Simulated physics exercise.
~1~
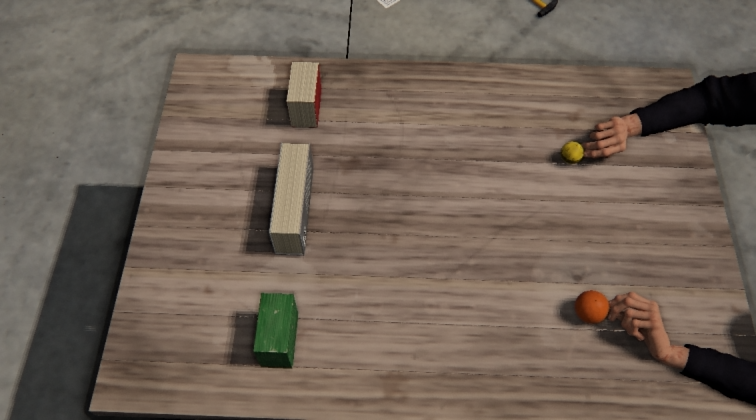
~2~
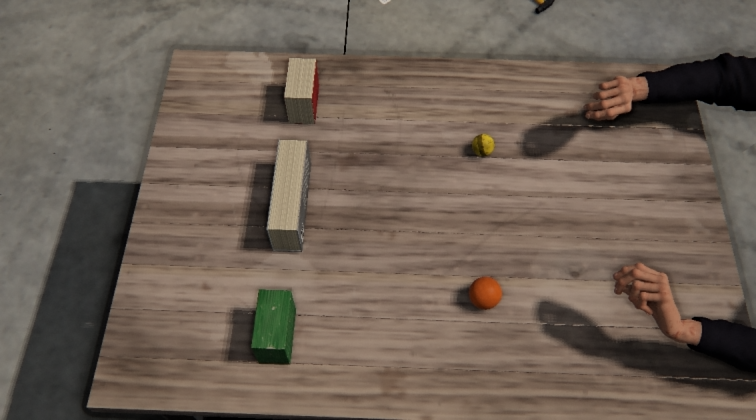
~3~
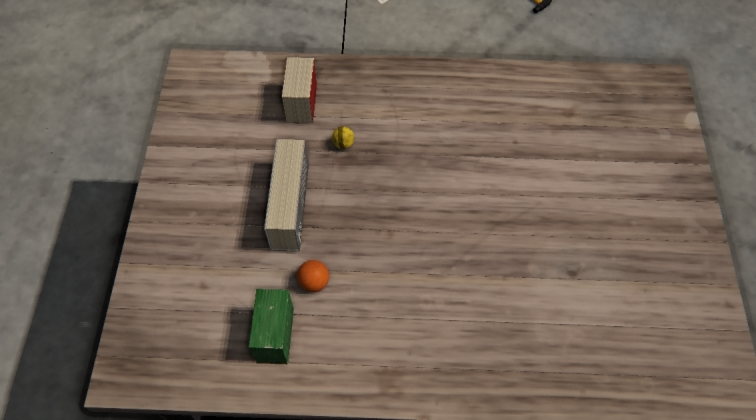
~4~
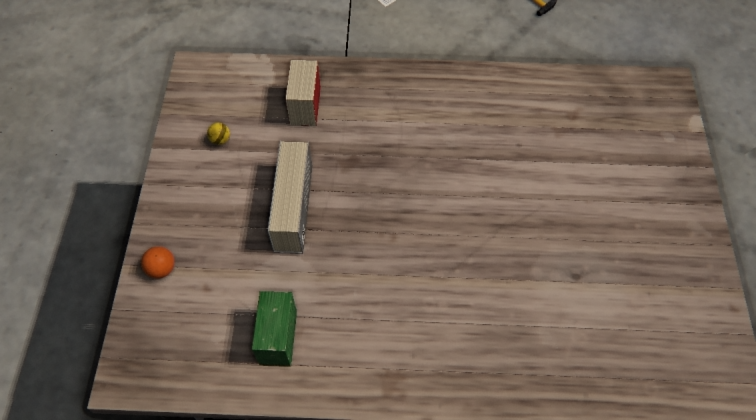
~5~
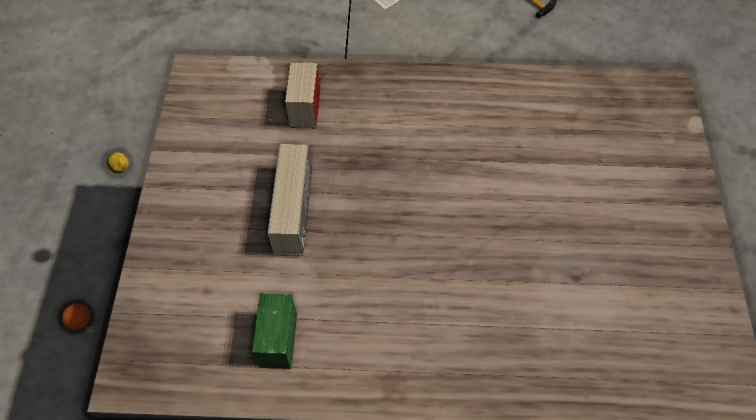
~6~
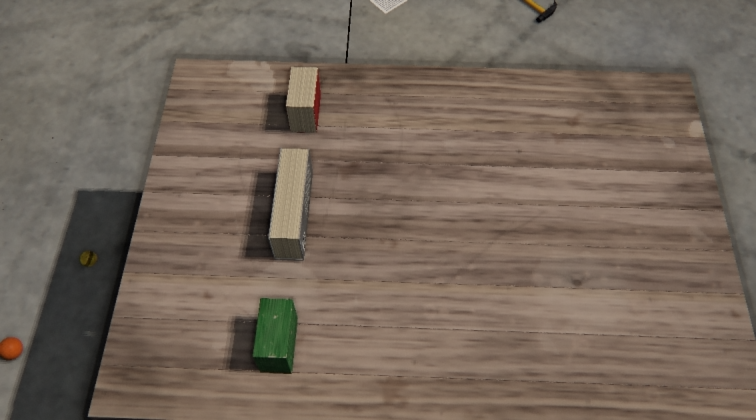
In the video, two hands release a yellow ball and an orange, which roll left across a wooden table toward a red book, a grey book and a green block. Each passes through a separate gap, then drops off the left edge onto the floor.
